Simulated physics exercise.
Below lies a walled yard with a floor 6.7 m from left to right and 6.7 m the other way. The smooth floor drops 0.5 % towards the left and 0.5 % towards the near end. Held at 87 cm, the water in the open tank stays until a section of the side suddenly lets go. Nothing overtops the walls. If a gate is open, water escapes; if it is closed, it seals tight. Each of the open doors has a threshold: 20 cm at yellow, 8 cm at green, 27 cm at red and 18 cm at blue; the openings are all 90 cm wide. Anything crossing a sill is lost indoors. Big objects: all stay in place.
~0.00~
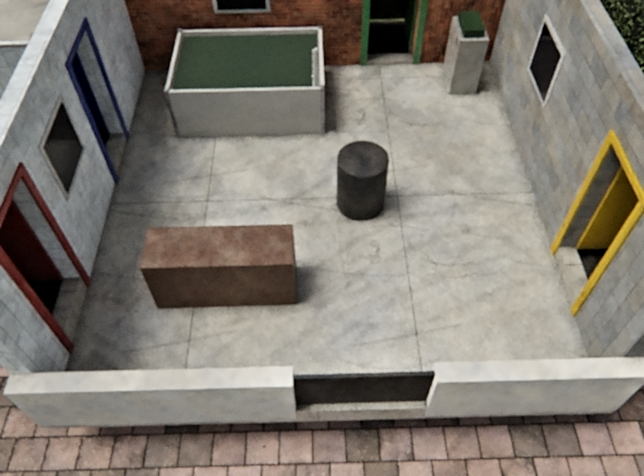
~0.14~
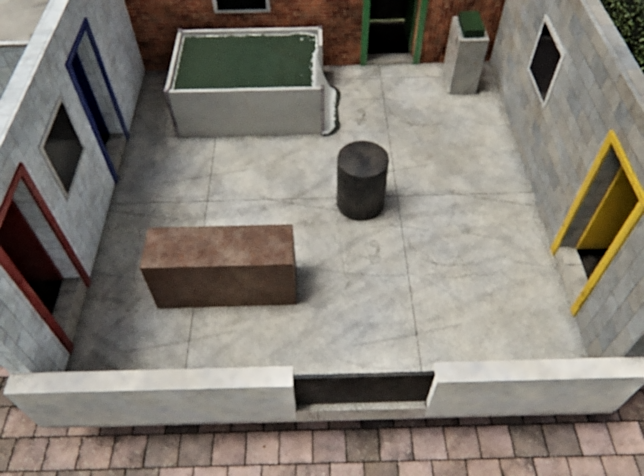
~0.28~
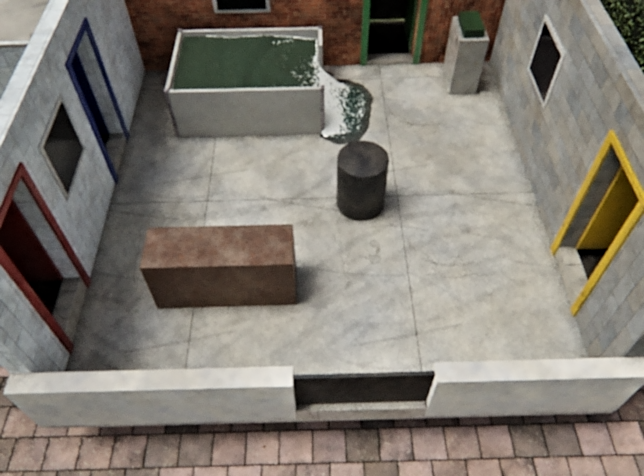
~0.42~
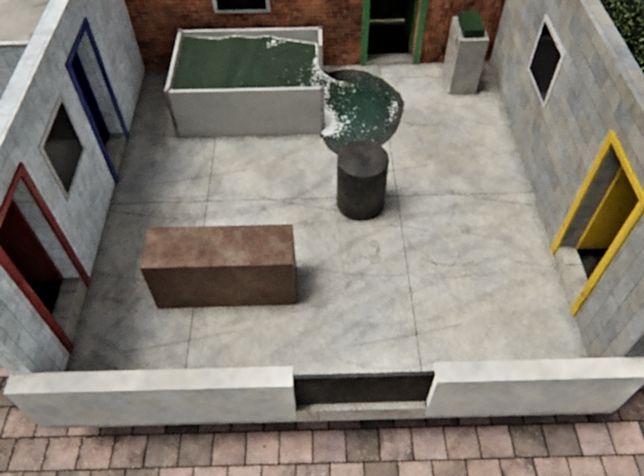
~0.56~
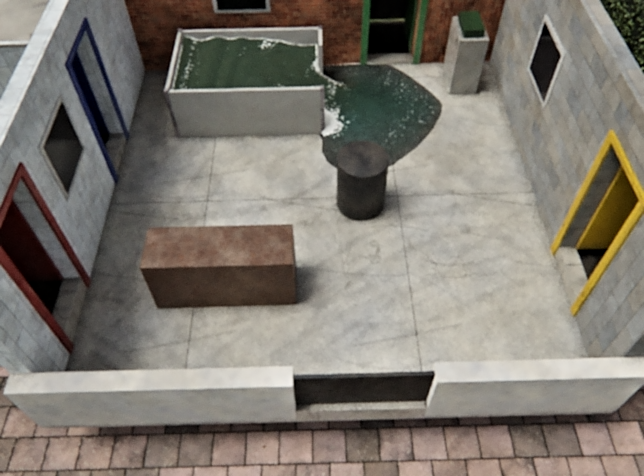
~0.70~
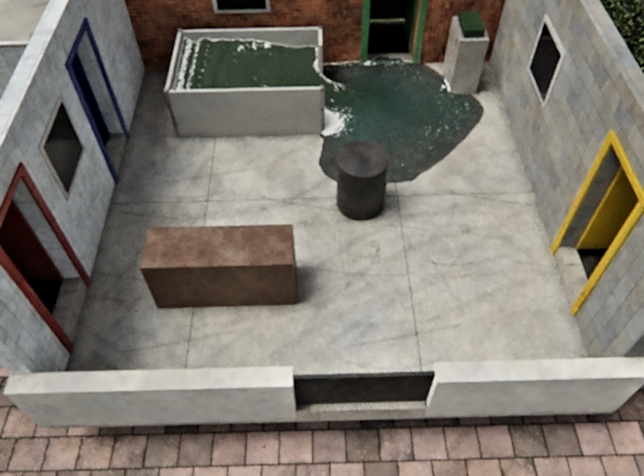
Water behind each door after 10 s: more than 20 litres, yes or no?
Yellow door: No; green door: Yes; red door: No; blue door: No.
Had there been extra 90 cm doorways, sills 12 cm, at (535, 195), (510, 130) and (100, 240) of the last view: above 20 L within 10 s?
Door 1: Higher; door 2: Higher; door 3: Lower.
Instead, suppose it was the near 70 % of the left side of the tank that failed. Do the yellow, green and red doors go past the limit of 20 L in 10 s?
Door by door - yellow: Within bounds, green: Within bounds, red: Within bounds.
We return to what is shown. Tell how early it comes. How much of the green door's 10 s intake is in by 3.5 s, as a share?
Fraction in by then: Around 50 per cent.
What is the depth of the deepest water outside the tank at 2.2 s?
I'd say near 46 centimetres.
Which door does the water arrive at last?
That's the blue door.
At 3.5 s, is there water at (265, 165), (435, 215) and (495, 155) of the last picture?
Status of the three spots: Free of it, inundated, inundated.
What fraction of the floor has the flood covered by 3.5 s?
Some 45 per cent of the floor is wet.
After 1.4 s water covers 30 % of the floor and is deepest (41 cm) near (334, 113); yellow door not reached, green door 13 cm at the sill, 7 L in, red door not reached, blue door not reached.
After 2.2 s water covers 35 % of the floor and is deepest (46 cm) near (496, 84); yellow door 14 cm at the sill, 0 L in, green door 14 cm at the sill, 24 L in, red door not reached, blue door not reached.
After 3.5 s water covers 45 % of the floor and is deepest (36 cm) near (591, 370); yellow door 12 cm at the sill, 0 L in, green door 14 cm at the sill, 71 L in, red door not reached, blue door not reached.
After 6.0 s water covers 70 % of the floor and is deepest (26 cm) near (86, 346); yellow door 9 cm at the sill, 0 L in, green door 12 cm at the sill, 128 L in, red door 18 cm at the sill, 0 L in, blue door not reached.
After 10.0 s water covers 95 % of the floor and is deepest (20 cm) near (59, 399); yellow door 11 cm at the sill, 0 L in, green door 5 cm at the sill, 141 L in, red door 17 cm at the sill, 0 L in, blue door 4 cm at the sill, 0 L in.
